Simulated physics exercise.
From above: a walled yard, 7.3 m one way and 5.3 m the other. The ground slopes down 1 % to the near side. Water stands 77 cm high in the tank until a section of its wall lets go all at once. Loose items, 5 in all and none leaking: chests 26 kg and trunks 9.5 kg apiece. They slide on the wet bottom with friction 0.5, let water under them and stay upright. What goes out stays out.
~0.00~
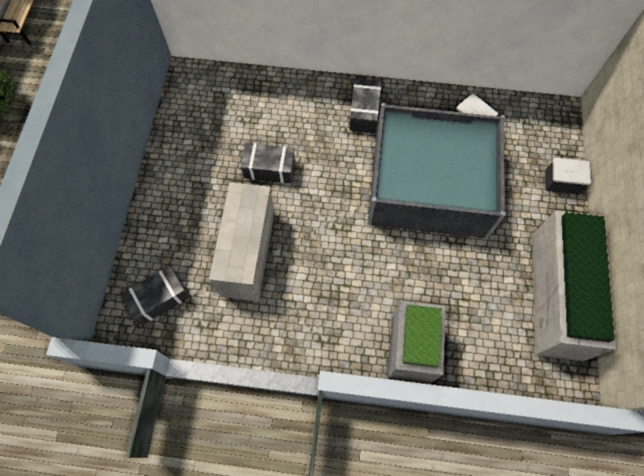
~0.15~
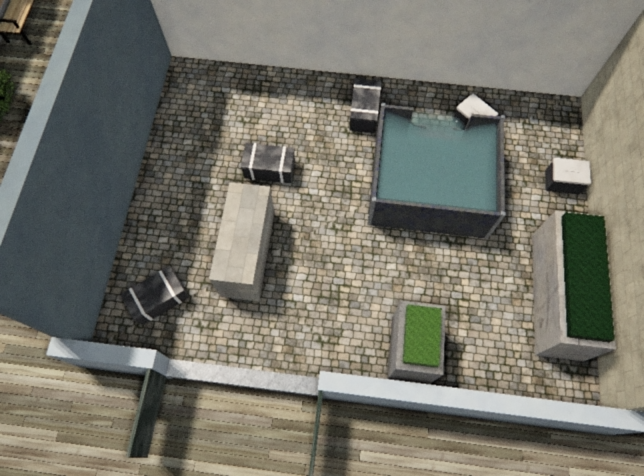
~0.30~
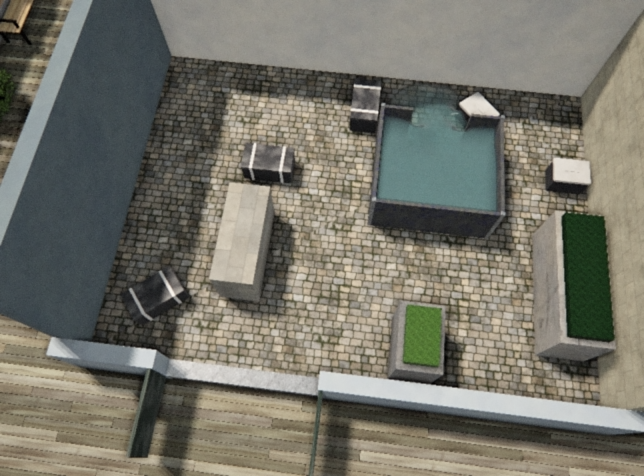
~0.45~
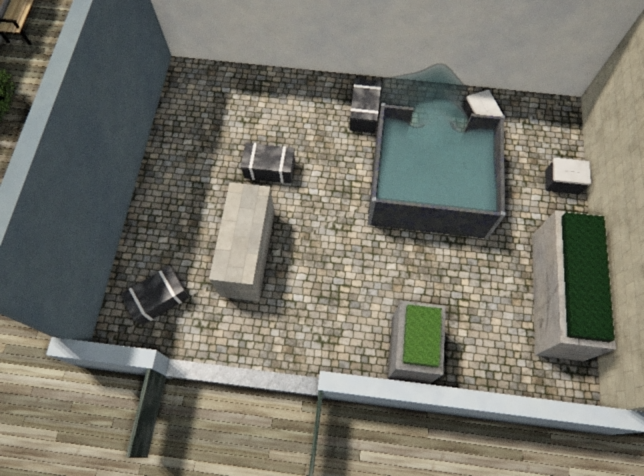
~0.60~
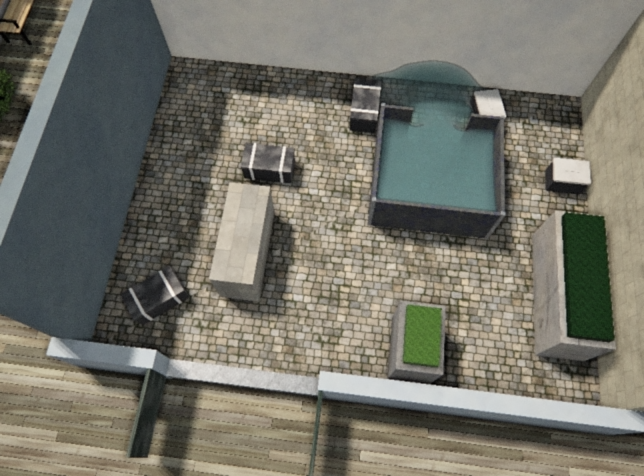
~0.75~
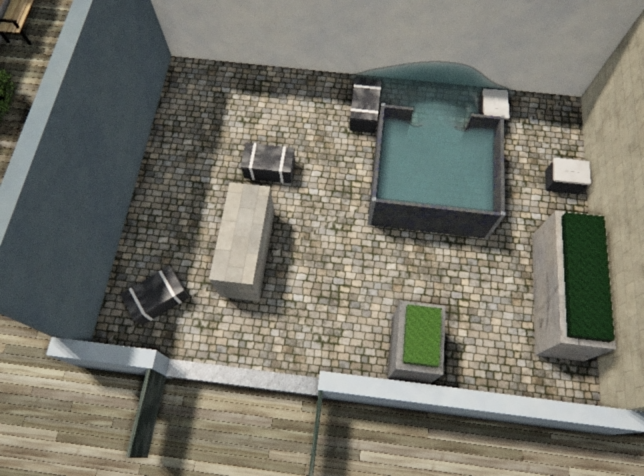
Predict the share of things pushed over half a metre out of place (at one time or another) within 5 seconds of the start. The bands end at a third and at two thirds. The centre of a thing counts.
It is two thirds or above.
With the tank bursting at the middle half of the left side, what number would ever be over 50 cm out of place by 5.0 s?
Then 2.
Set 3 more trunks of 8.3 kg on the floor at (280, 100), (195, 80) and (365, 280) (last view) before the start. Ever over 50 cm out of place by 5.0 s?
In that order: Past it, more, short of it.
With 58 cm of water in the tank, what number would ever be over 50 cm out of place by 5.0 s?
In that case 3 of them.
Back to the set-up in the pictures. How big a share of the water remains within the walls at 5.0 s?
About 100 per cent.
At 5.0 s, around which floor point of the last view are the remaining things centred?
At about (367, 221).
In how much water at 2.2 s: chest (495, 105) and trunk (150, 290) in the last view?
Roughly 10 and 0 cm.
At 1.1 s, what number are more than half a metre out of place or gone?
1 of them.
After 1.1 s 1 of 5 are over 50 cm from their spots; 0 afloat.
After 2.2 s 2 of 5 are over 50 cm from their spots; 0 afloat.
After 3.5 s 4 of 5 are over 50 cm from their spots; 0 afloat.
After 5.0 s 5 of 5 are over 50 cm from their spots, and 5 have been at some point; 1 afloat.
